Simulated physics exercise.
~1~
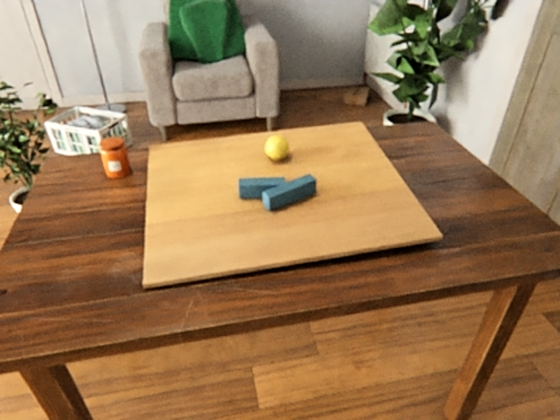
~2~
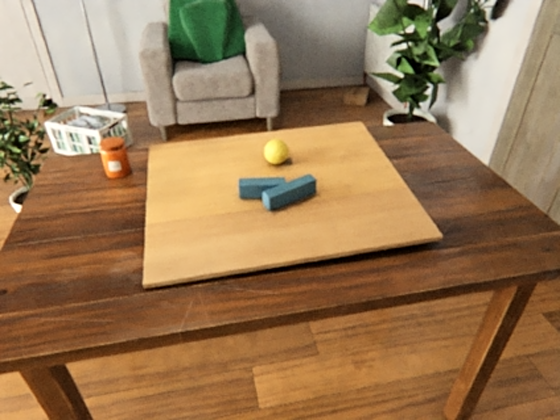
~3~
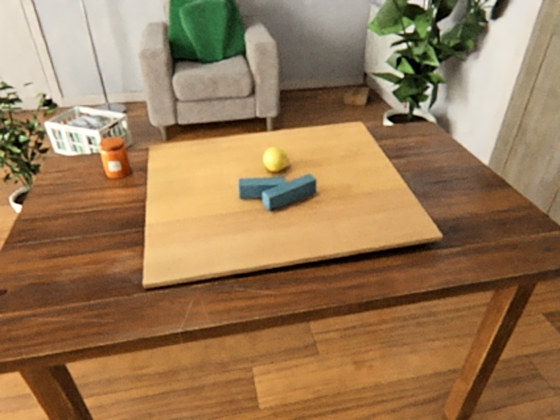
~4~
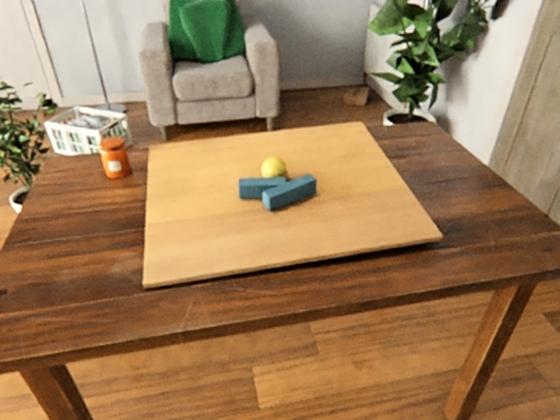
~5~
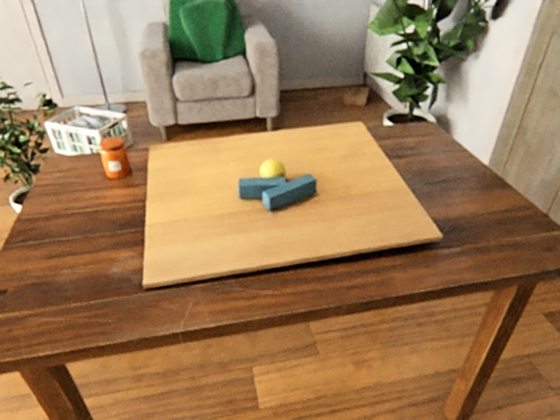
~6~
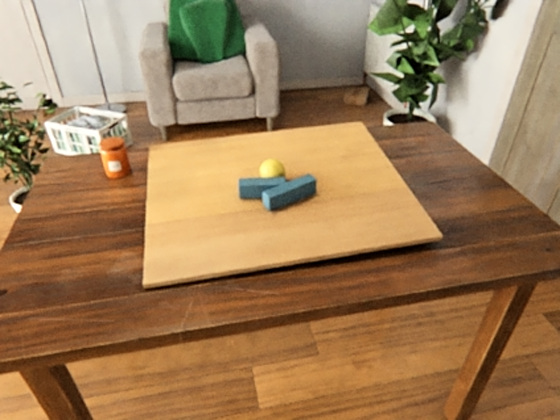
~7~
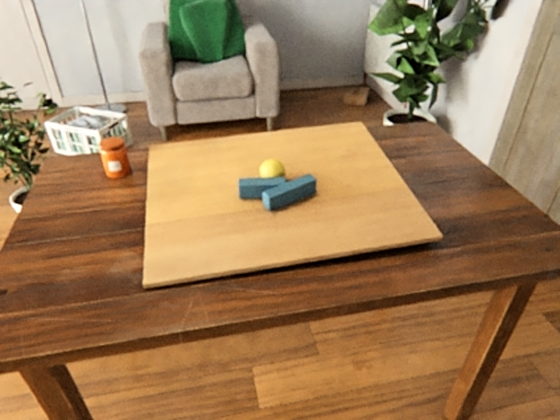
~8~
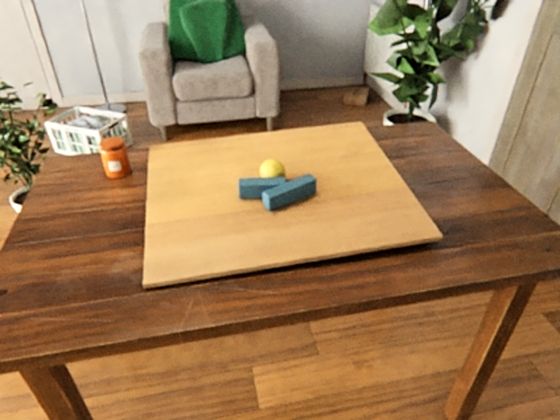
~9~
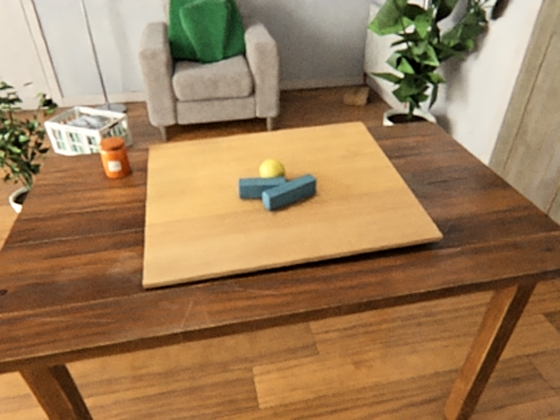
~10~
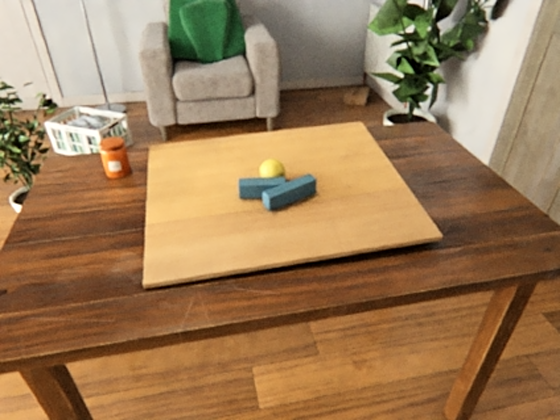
Wooden board on a table with a yellow lemon rolling slightly towards the viewer and coming to rest against blue blocks.
